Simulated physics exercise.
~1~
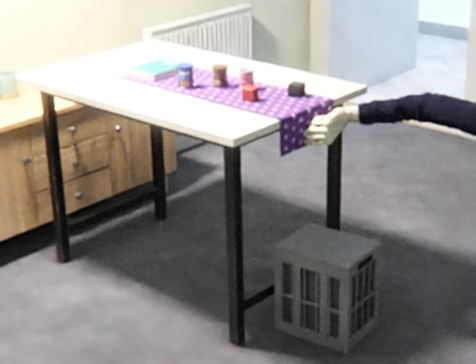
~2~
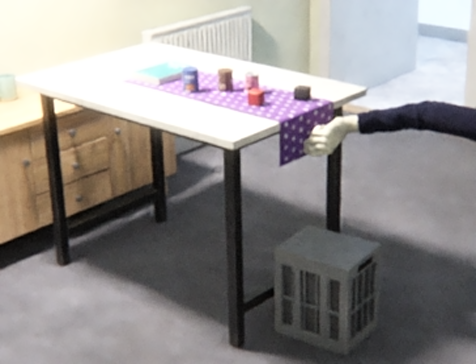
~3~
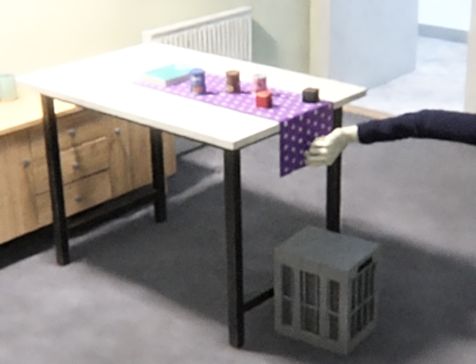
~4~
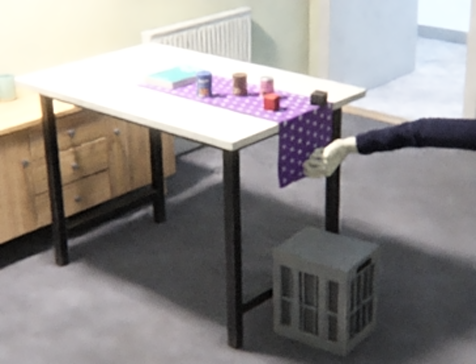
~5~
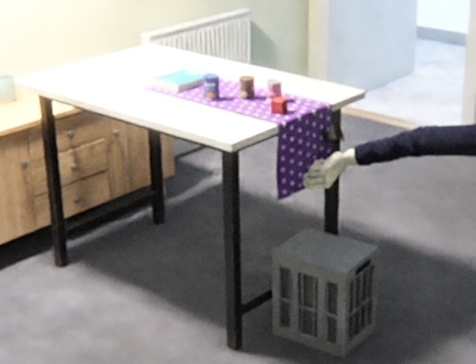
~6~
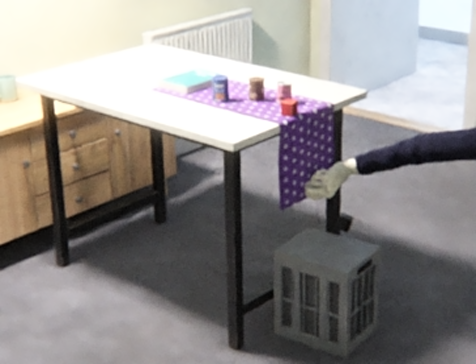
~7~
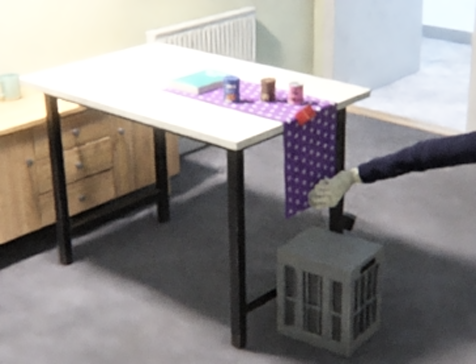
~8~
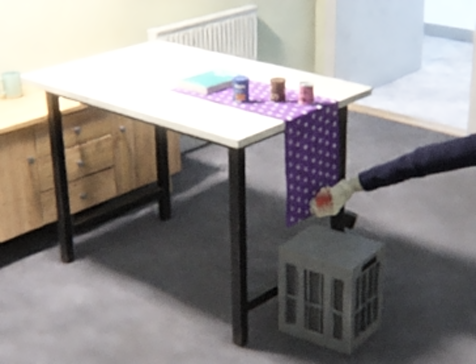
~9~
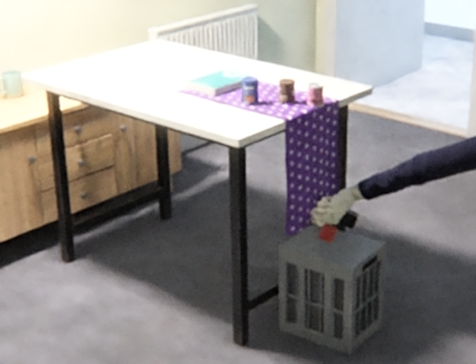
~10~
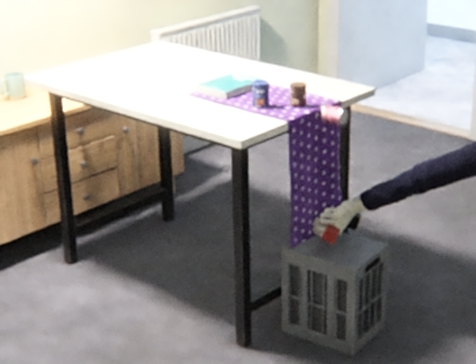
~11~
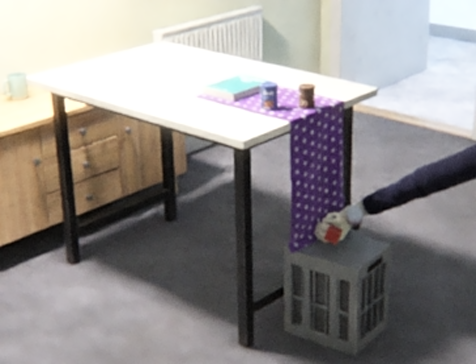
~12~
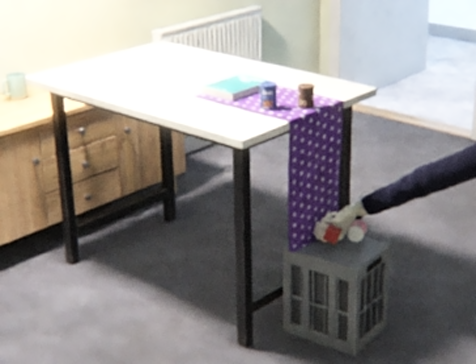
Hand drawing a purple dotted runner down over a white table's edge, black cube, red cube and pink can dropping, hem reaching grey crate.
